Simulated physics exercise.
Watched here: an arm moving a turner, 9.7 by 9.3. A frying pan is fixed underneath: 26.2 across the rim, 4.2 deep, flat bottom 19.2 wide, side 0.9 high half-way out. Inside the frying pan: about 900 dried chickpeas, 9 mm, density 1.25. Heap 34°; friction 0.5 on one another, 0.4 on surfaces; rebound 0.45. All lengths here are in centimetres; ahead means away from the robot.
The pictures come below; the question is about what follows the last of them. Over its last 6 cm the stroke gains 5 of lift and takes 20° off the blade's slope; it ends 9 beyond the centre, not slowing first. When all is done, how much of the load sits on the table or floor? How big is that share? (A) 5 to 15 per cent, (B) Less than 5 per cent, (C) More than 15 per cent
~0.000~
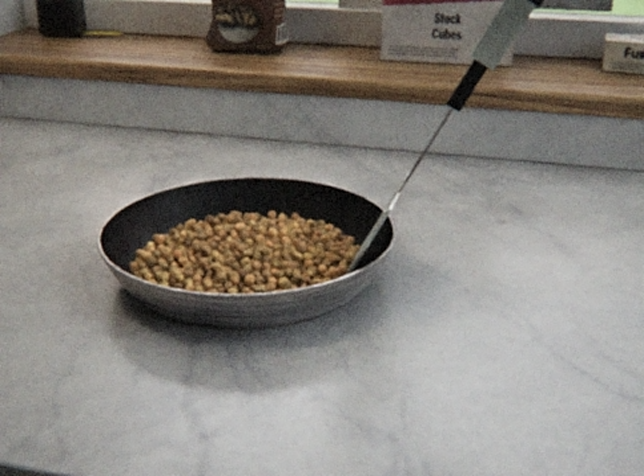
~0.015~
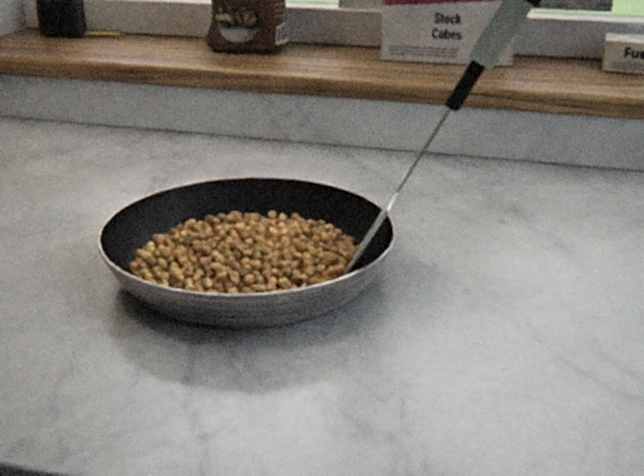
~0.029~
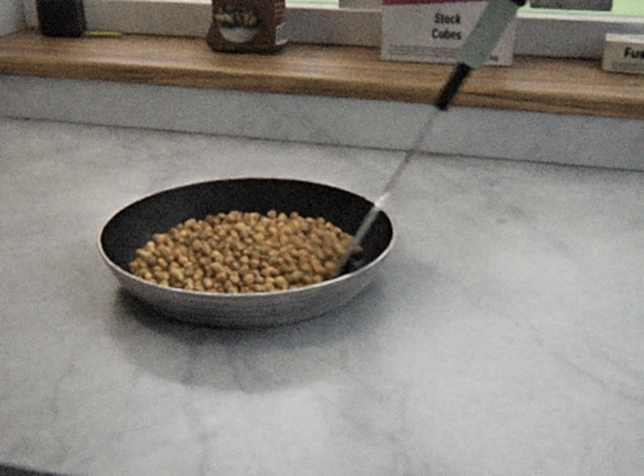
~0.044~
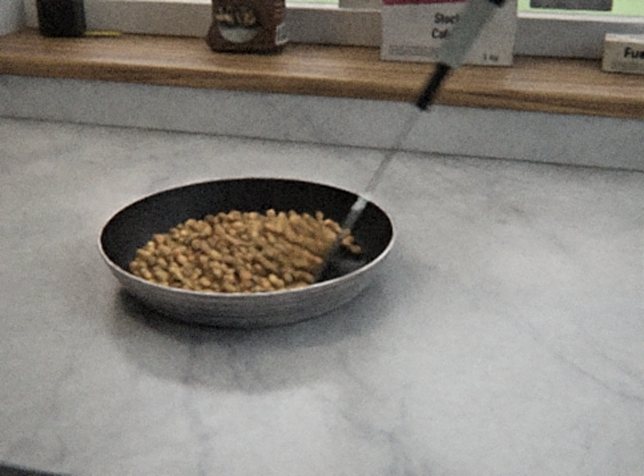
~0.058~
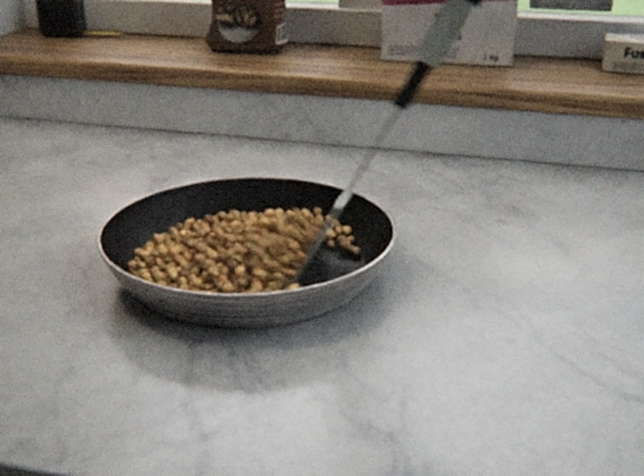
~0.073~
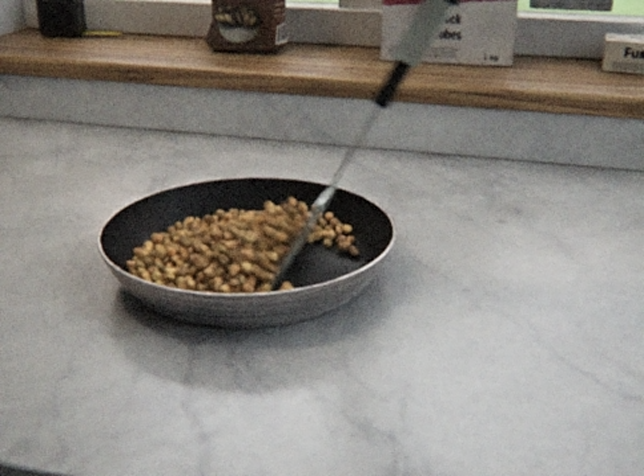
The answer is C.
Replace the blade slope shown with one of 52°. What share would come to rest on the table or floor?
That gives about 20 in a hundred.
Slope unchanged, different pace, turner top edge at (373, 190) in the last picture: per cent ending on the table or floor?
That share would be about 5 percent.
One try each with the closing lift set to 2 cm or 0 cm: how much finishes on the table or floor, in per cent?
Try one gives about 20 in a hundred, try two about 15 in a hundred.
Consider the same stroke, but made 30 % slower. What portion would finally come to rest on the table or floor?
It would be near 15 per cent.
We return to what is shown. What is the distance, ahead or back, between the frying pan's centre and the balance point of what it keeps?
Roughly 4.5 cm ahead of the centre.
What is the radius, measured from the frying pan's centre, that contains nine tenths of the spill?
70 cm.
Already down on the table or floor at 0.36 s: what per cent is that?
Close to 20 per cent of the load.
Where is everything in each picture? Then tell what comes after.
The first frame shows the turner top edge at (401, 190), sloping 62°; upper third of the load around (252, 252), from x 135 to 360, top at y 215; 900 in the frying pan.
The second frame shows the turner top edge at (399, 190), sloping 62°; upper third of the load around (255, 252), from x 135 to 360, top at y 215.
The third frame shows the turner top edge at (388, 190), sloping 62°; upper third of the load around (257, 253), from x 135 to 360, top at y 215.
The fourth frame shows the turner top edge at (370, 189), sloping 62°; upper third of the load around (262, 251), from x 135 to 355, top at y 215.
The fifth frame shows the turner top edge at (351, 188), sloping 62°; upper third of the load around (259, 245), from x 130 to 355, top at y 210.
The sixth frame shows the turner top edge at (332, 186), sloping 62°; upper third of the load around (255, 241), from x 130 to 355, top at y 200; 900 in the frying pan.
After 0.11 s, sloping 62°, highest piece 8 above the table; 900 in the frying pan.
After 0.14 s, sloping 56°, highest piece 9 above the table; 899 in the frying pan, 1 on the blade or in flight.
After 0.36 s, sloping 42°, highest piece 5 above the table; 701 in the frying pan, 195 on the table or floor, 4 on the blade or in flight.
After 1.41 s, sloping 42°, highest piece 4 above the table; 701 in the frying pan, 199 on the table or floor.
In the end, 701 in the frying pan, 199 on the table or floor. That is 22 % on the table or floor.
